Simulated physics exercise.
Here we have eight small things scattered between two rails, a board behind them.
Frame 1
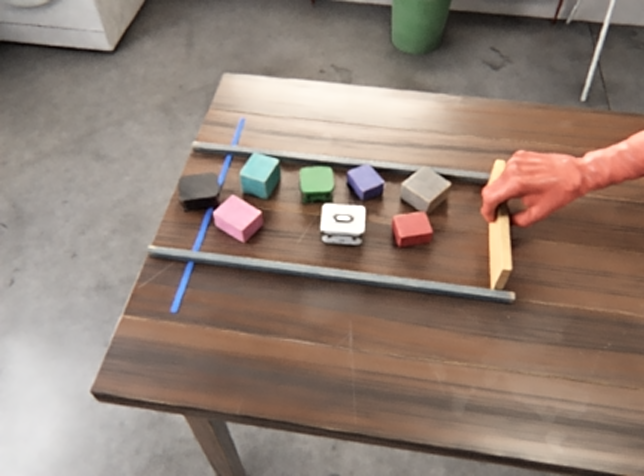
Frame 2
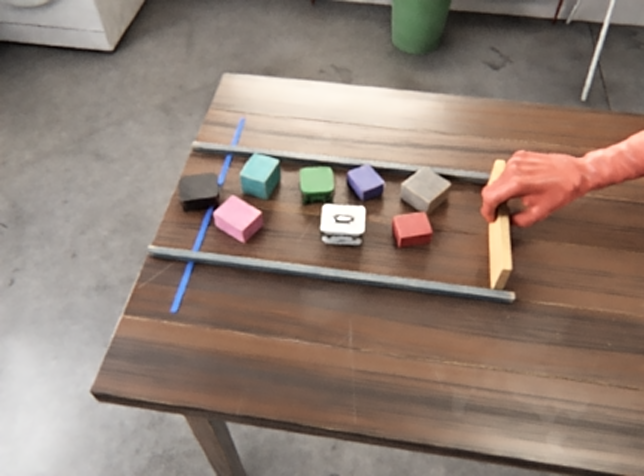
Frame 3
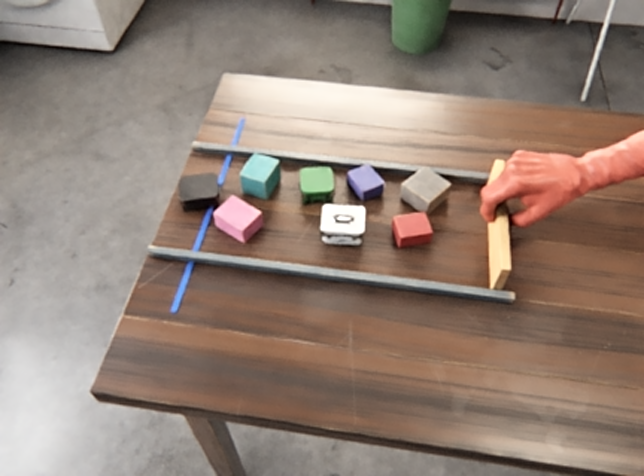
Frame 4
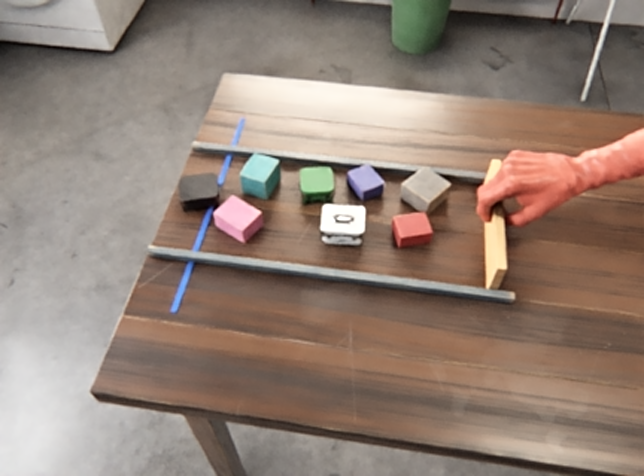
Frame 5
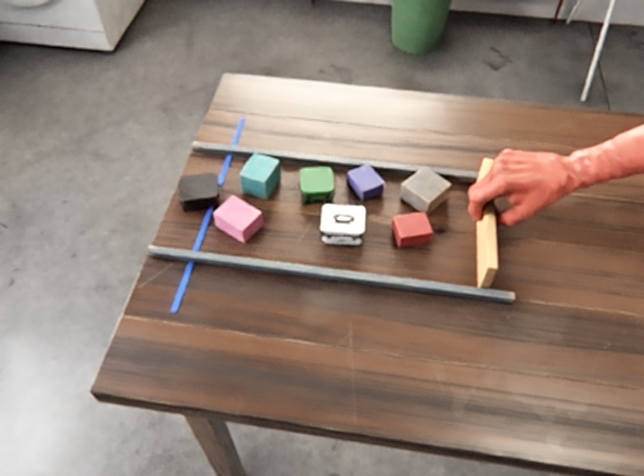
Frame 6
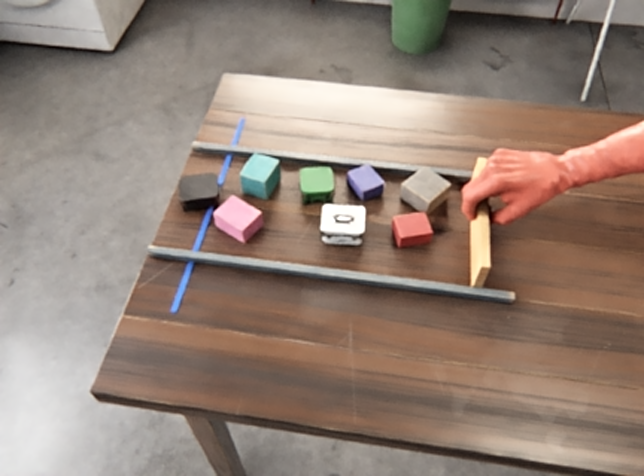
At the start, eight small objects in various colours sit scattered between two rails on a wooden table, with a red-gloved hand holding a board upright at the right. The hand then slides the board a short way left, while the objects stay still.
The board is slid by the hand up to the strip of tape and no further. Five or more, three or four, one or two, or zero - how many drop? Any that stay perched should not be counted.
The table loses five or above.
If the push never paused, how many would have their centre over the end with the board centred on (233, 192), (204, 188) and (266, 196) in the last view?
Counts by place: 4 / 6 / 2.
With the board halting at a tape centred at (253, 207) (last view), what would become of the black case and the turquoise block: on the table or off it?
The black case ends up down and the turquoise block ends up down.
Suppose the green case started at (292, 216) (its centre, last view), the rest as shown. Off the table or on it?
It goes down.
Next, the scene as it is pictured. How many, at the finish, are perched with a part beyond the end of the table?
It would come to 0.
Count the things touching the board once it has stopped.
2 end up touching it.
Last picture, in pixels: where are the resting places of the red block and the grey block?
First (196, 200), then (203, 174).
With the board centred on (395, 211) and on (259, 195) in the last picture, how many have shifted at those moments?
The counts are 4 and 8.
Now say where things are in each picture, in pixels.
In the first frame, black case (200, 192); pink block (238, 219); turquoise block (261, 176); board (499, 223); tape (213, 202).
In the second frame, pink block (239, 219); green case (317, 186).
In the third frame, turquoise block (261, 177); red block (412, 230).
In the fourth frame, black case (200, 192); grey block (425, 191).
In the fifth frame, pink block (239, 219); blue block (366, 182).
In the sixth frame, black case (200, 192); pink block (239, 219); turquoise block (261, 177); board (479, 221); tape (213, 202).
Soon after, none off yet; black case at rest near (200, 192); pink block at rest near (239, 219); turquoise block at rest near (260, 176).
In the end, the number that fall off is five or more; gone, blue block, white case, green case, turquoise block, pink block and black case.
